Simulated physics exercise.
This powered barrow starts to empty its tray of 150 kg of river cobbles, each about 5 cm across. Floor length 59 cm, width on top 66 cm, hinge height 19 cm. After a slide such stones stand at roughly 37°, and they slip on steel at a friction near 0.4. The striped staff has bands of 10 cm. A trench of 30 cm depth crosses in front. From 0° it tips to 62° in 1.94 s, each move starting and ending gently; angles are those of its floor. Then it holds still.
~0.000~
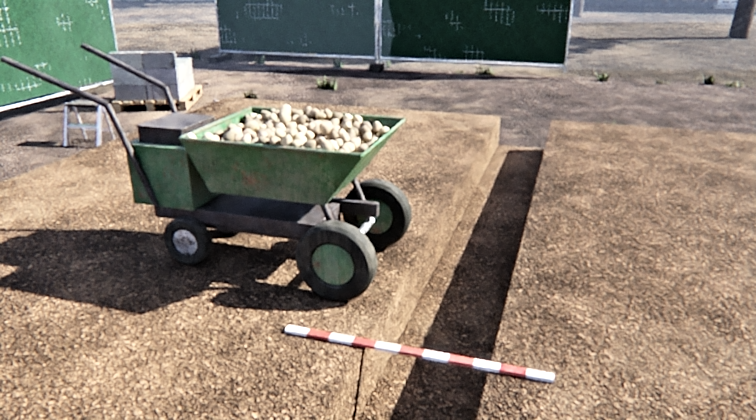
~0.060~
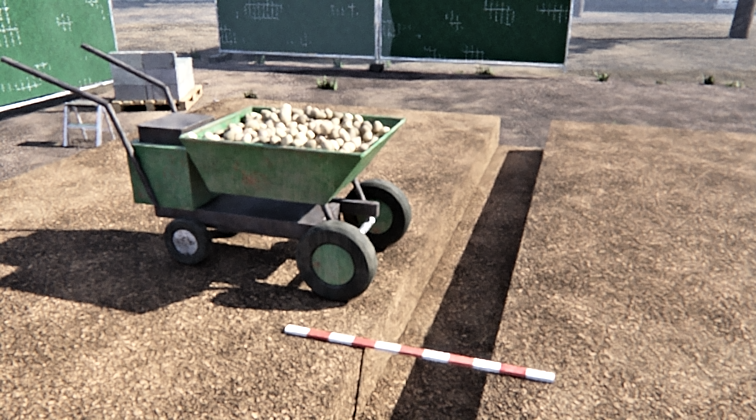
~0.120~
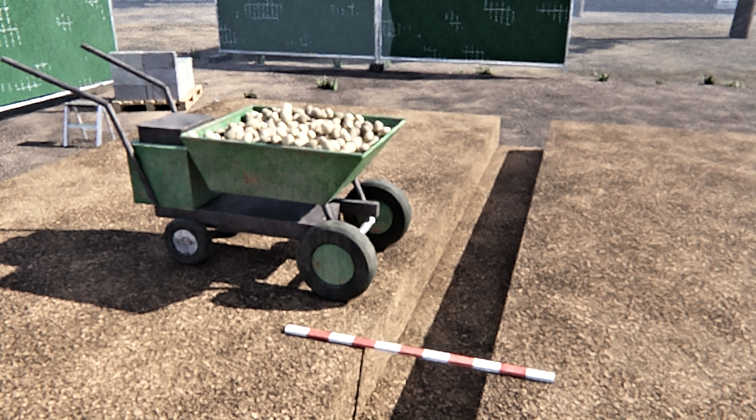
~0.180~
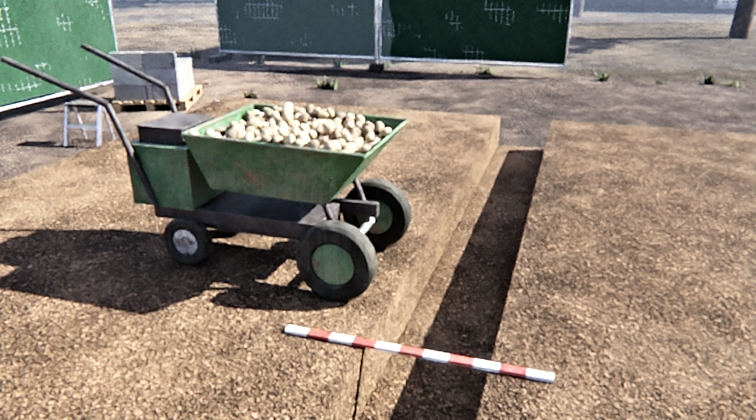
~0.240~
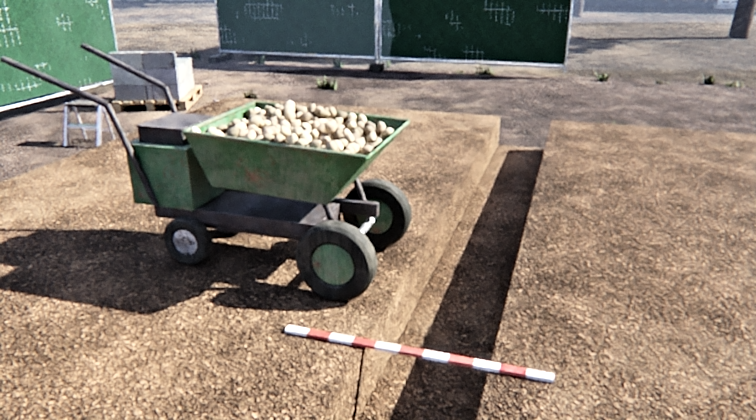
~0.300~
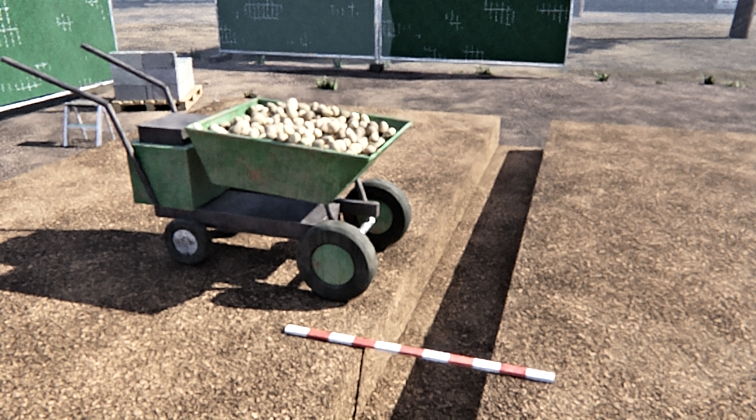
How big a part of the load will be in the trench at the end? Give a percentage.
Close to 65 in a hundred.
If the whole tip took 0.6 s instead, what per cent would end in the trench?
Then about 40 per cent.
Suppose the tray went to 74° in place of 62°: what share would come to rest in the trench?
Then about 60 per cent.
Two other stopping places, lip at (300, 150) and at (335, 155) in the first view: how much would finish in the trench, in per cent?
First some 90, then 85 per cent.
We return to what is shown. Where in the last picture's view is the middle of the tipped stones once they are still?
Around (484, 325).
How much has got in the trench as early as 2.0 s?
About 25 per cent by then.
After 1.5 s the floor is at 52°; 99 % in the tray, 1 % in the trench; the foremost stones are at (461, 203).
After 2.0 s the floor is at 62°; 60 % in the tray, 26 % in the trench, 14 % past the trench; the foremost stones are at (572, 305).
After 2.4 s the floor is at 62°; 38 % in the tray, 38 % in the trench, 24 % past the trench; the foremost stones are at (644, 319).
After 4.3 s the floor is at 62°; 11 % in the tray, 65 % in the trench, 24 % past the trench; the foremost stones are at (682, 306).
